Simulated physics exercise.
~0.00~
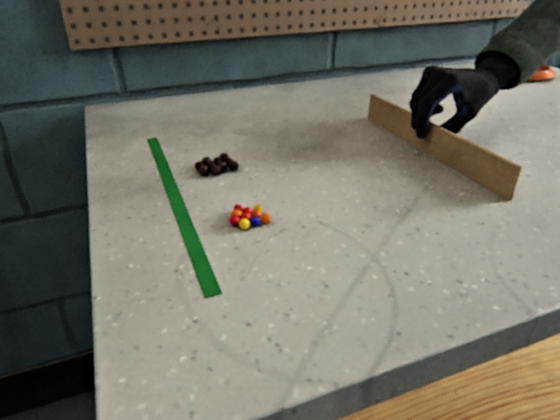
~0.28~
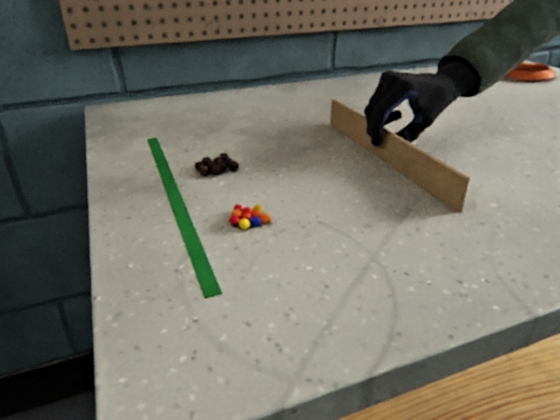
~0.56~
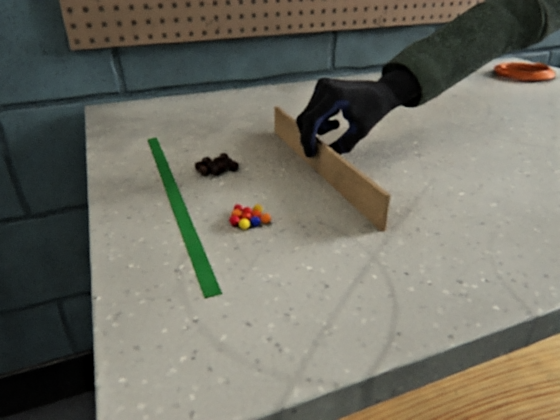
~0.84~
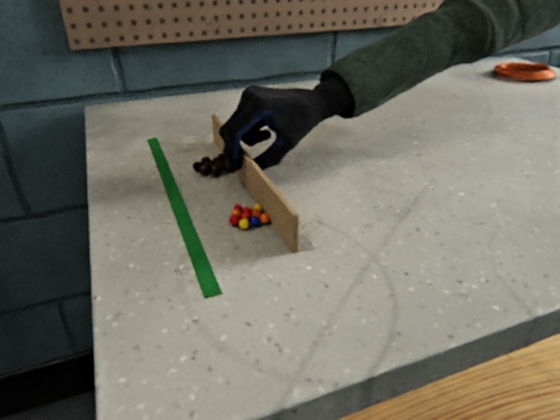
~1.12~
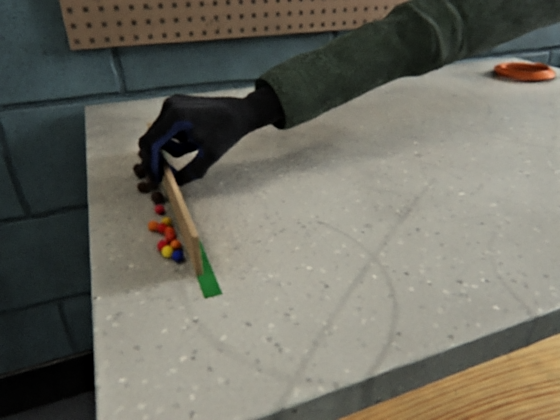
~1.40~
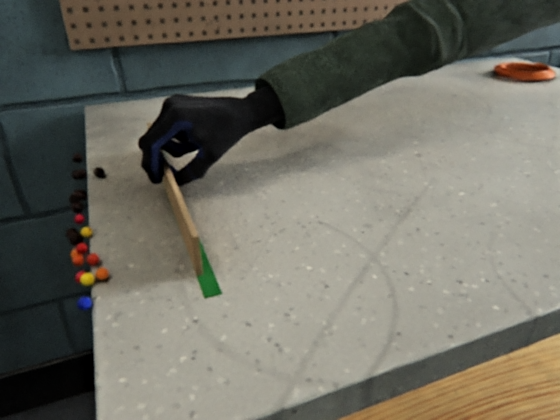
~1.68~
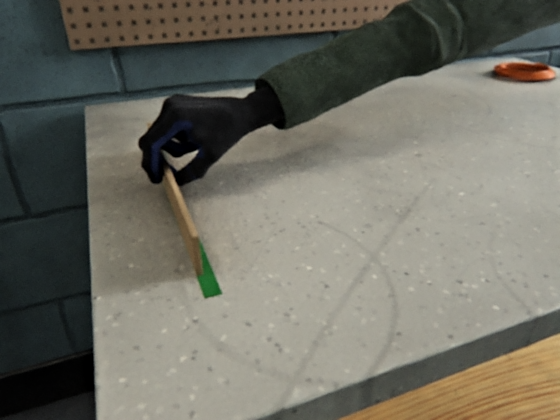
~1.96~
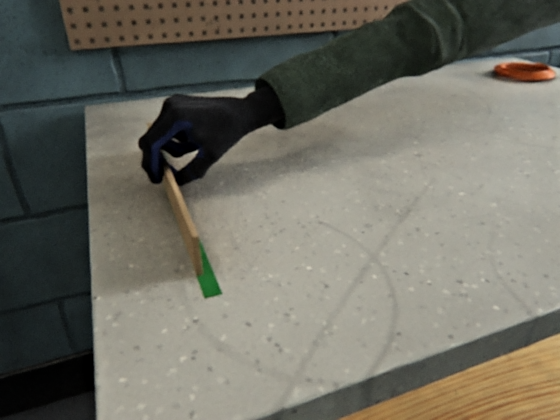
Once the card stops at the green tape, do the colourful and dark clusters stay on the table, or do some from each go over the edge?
Some from each go over the edge. Both the nearer colourful cluster and the farther dark cluster keep moving left after the card stops, and none are left in view on the table.
